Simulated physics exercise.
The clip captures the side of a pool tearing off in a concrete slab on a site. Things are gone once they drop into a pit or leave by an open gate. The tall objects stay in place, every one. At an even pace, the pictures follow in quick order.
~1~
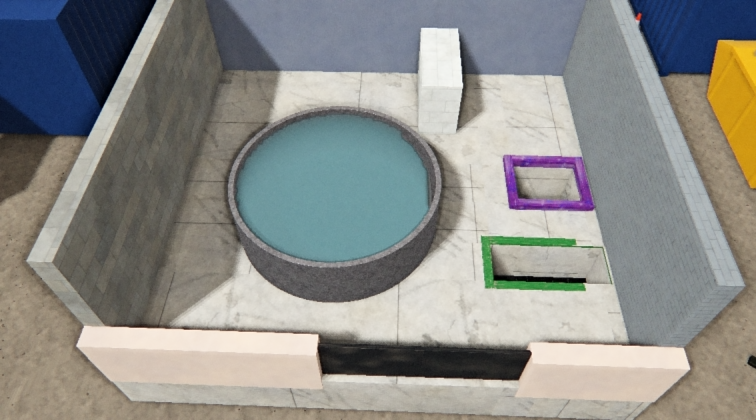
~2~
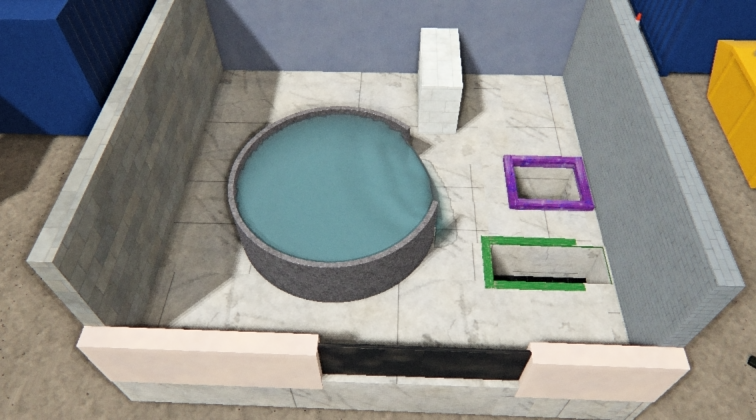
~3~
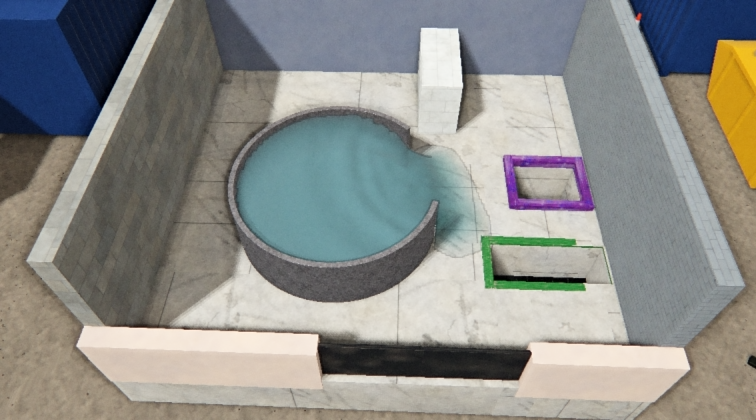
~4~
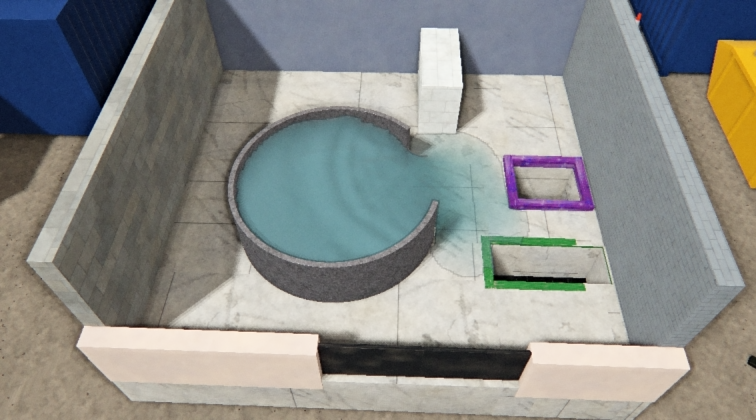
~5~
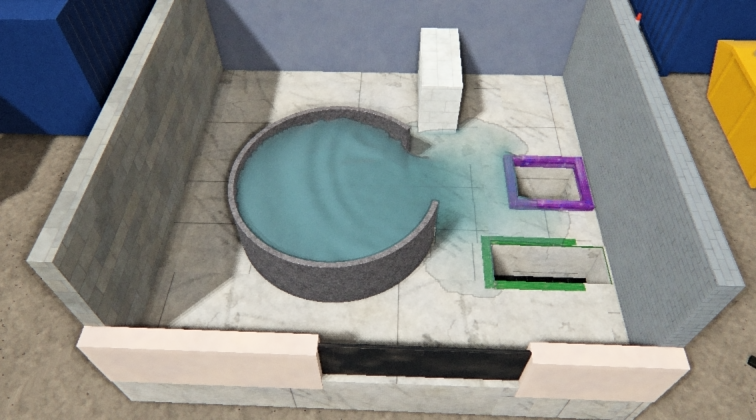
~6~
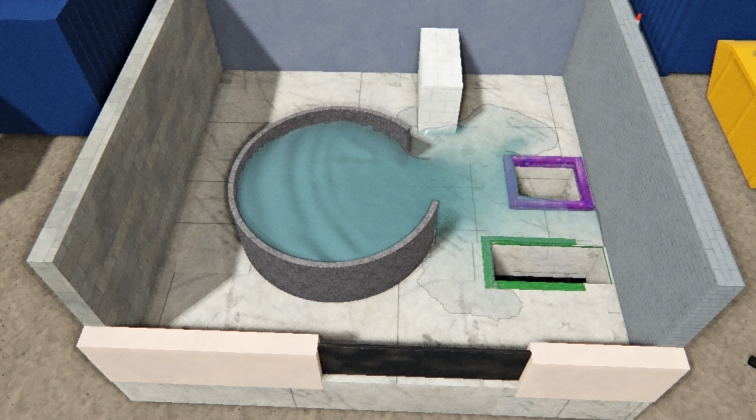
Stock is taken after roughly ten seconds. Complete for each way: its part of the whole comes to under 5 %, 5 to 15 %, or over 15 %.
The gate's part comes to under 5 %; the purple pit's part comes to over 15 %; the green pit's part comes to over 15 %.
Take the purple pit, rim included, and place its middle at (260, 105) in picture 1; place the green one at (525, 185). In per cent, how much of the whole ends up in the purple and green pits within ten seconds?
Purple has 0 parts of a hundred and green has 60.
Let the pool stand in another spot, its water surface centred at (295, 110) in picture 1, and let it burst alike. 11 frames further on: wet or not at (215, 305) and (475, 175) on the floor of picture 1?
The first spot ends up bone-dry, while the second ends up waterlogged.
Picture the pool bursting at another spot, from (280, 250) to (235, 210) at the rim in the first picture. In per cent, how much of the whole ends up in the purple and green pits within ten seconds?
Purple 0 %, green 25 %.
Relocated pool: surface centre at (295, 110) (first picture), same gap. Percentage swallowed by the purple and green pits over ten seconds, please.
Shares - purple: 10 in a hundred, green: 20 in a hundred.
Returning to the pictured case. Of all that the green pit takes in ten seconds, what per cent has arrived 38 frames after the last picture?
Approximately 70 in a hundred, I reckon.
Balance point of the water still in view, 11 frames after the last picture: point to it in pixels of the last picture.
I'd put it at around (398, 192).
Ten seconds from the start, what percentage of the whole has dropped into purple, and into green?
Shares, in order: 26 % and 30 %.
A moment on, water covers 30 % of the floor; the gate 0 %, the purple pit 6 %, the green pit 3 %.
Next, water covers 35 % of the floor; the gate 0 %, the purple pit 11 %, the green pit 8 %.
Then, water covers 40 % of the floor; the gate 0 %, the purple pit 16 %, the green pit 13 %.
Later, water covers 60 % of the floor; the gate 0 %, the purple pit 24 %, the green pit 21 %.
In the end, water covers 90 % of the floor; the gate 0 %, the purple pit 26 %, the green pit 30 %.
